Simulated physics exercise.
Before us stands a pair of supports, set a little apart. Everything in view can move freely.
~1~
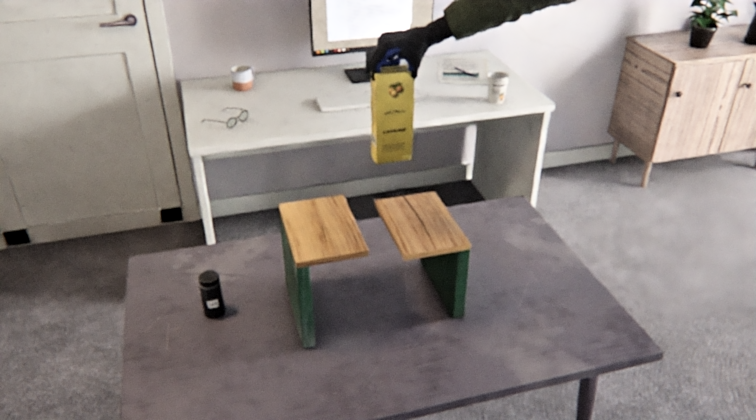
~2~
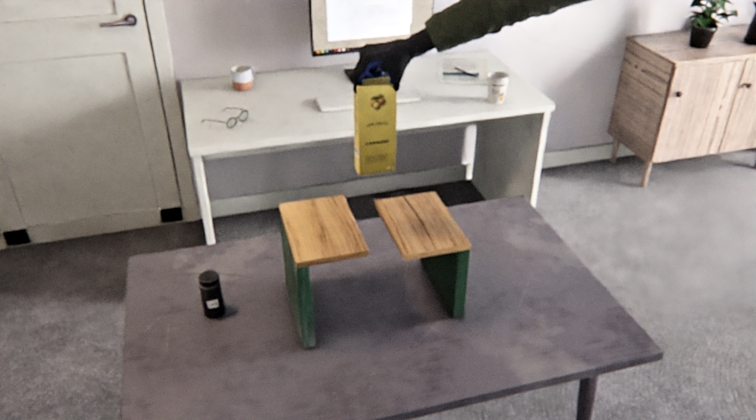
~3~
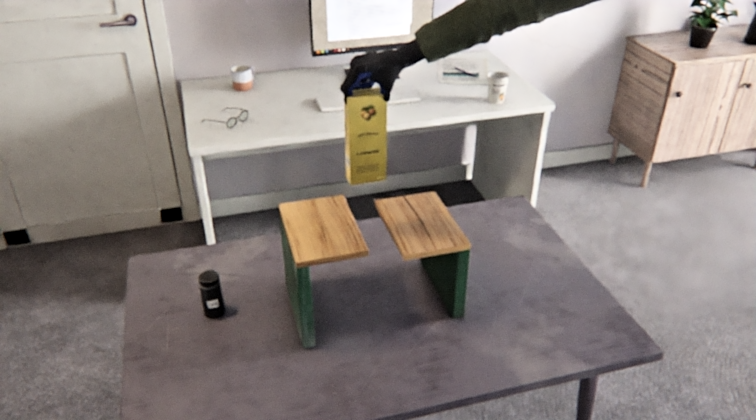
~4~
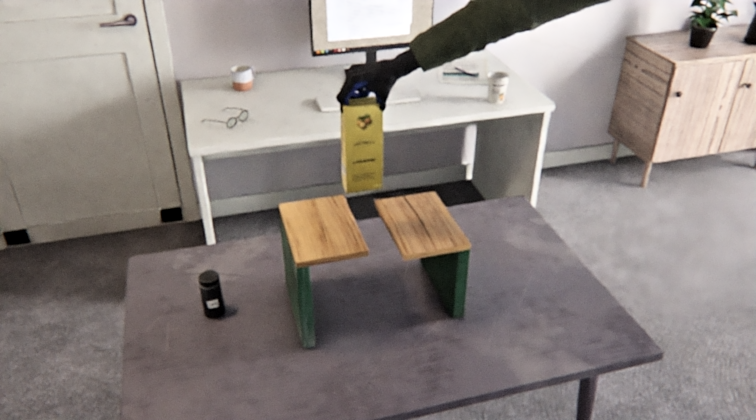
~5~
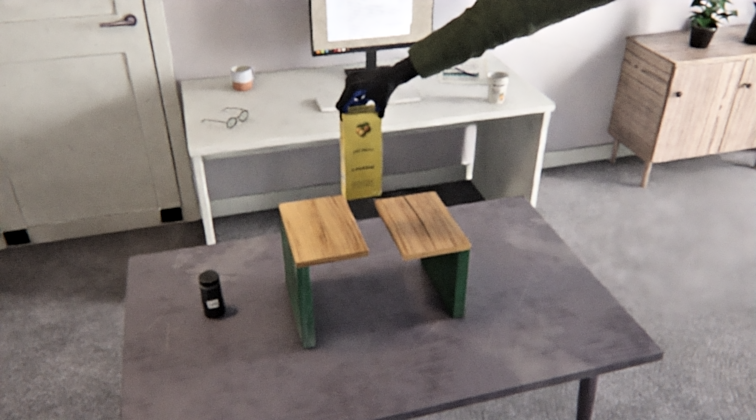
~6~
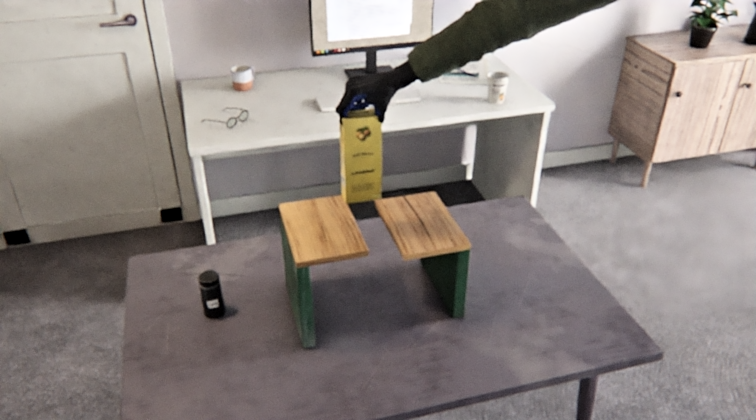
Gloved hand lowering a yellow packet leftward toward two wooden-topped green supports on a grey table, beside a still black shaker.
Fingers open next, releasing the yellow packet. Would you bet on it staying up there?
Yes, it stays up.
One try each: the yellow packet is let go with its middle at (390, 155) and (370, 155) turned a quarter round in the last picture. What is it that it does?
The first time it does not get through, and the second time it makes it through.
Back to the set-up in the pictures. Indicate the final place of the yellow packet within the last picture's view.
Pretty much around (407, 208), I'd say.
Then, 0.20 s after the last picture, yellow packet slid a little near (361, 176).
Then, 0.40 s after the last picture, yellow packet tipped 30° from how it was near (382, 186).
Then, 0.50 s after the last picture, yellow packet tipped 74° from how it was near (401, 205).
At rest, tipped over on the stand or table, yellow packet; black shaker in place. Seen from the same camera at the end, yellow packet near (407, 208). The packet is caught.
